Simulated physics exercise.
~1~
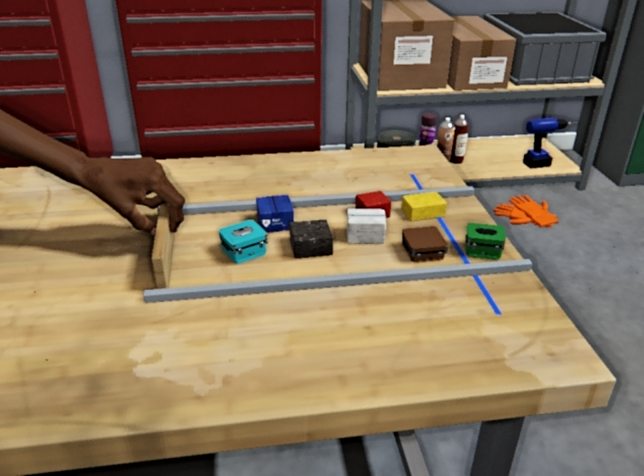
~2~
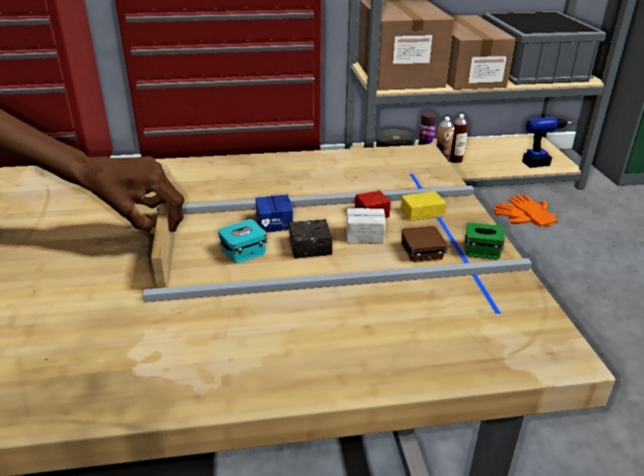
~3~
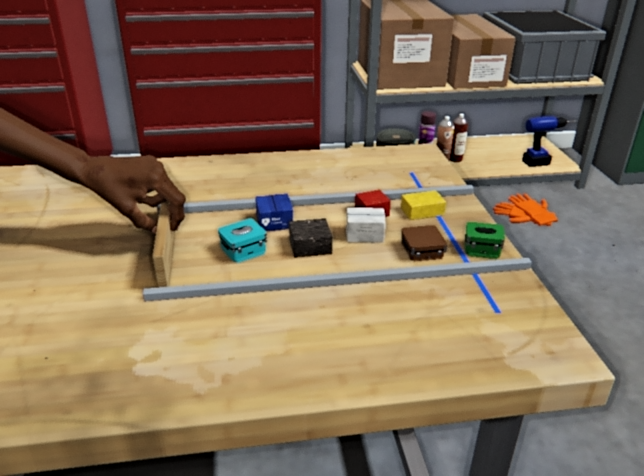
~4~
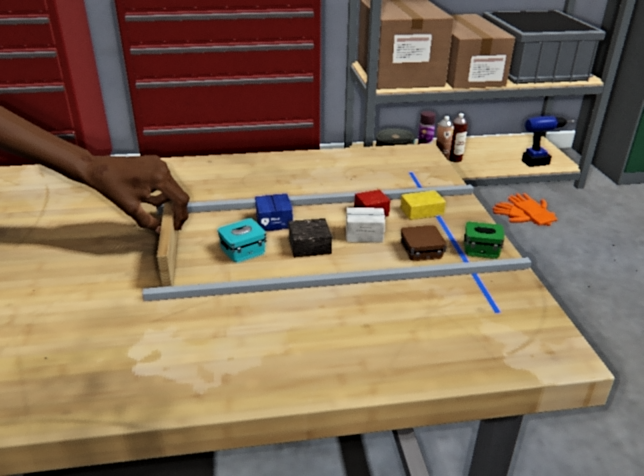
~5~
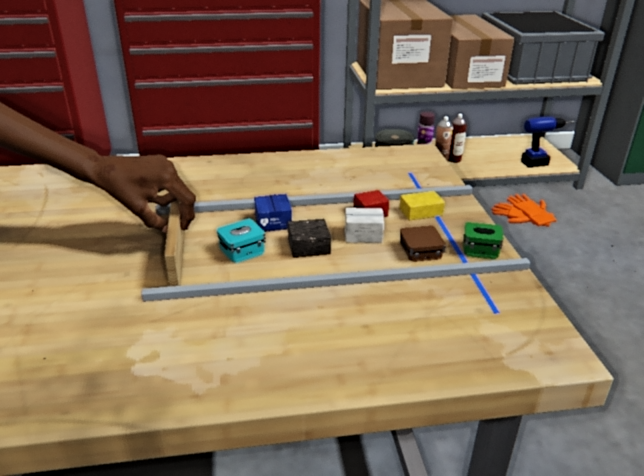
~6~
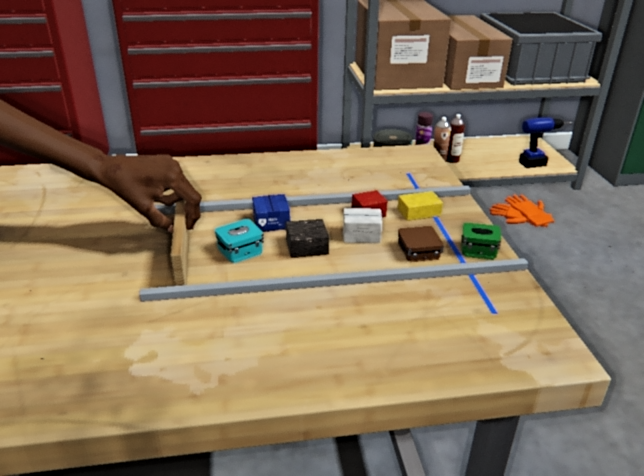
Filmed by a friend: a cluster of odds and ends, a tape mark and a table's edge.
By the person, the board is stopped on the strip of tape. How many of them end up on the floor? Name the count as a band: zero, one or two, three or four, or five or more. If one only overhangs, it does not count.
The count falls in the three or four band.
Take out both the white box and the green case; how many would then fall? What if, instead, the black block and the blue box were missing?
The answer is 1 and then 1.
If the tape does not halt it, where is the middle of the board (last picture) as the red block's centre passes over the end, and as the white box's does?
Estimated middle: (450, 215), and (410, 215) for the other.
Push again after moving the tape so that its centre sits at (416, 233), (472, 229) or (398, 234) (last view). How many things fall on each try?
Counts per try, in order: 2 / 5 / 1.
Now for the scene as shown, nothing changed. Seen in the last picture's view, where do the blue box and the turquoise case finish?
In the last picture, roughly (447, 201) and (467, 228).
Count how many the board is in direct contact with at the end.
It's 2.
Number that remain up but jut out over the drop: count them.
My count gives 3.
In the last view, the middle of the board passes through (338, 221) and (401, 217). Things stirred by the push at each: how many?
First 6 and then 8.
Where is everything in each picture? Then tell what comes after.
Green case (484, 242); yellow block (424, 206); brown case (423, 245); board (165, 234); tape (448, 231), in the first frame.
Yellow block (423, 206); board (165, 234), in the second frame.
Brown case (423, 244); blue box (274, 213), in the third frame.
Green case (483, 241); white box (365, 225), in the fourth frame.
Yellow block (422, 206); turquoise case (241, 241), in the fifth frame.
Green case (480, 241); yellow block (420, 206); brown case (420, 245); board (182, 232); tape (444, 231), in the sixth frame.
Early on, none off yet; green case at rest near (480, 241); yellow block at rest near (420, 206); brown case at rest near (420, 245).
A while later, none off yet; green case travelled a little near (502, 245); yellow block travelled a little near (436, 206); brown case travelled about its own width near (464, 245).
Finally, the number that fall off is three or four; lost, white box, yellow block and green case.
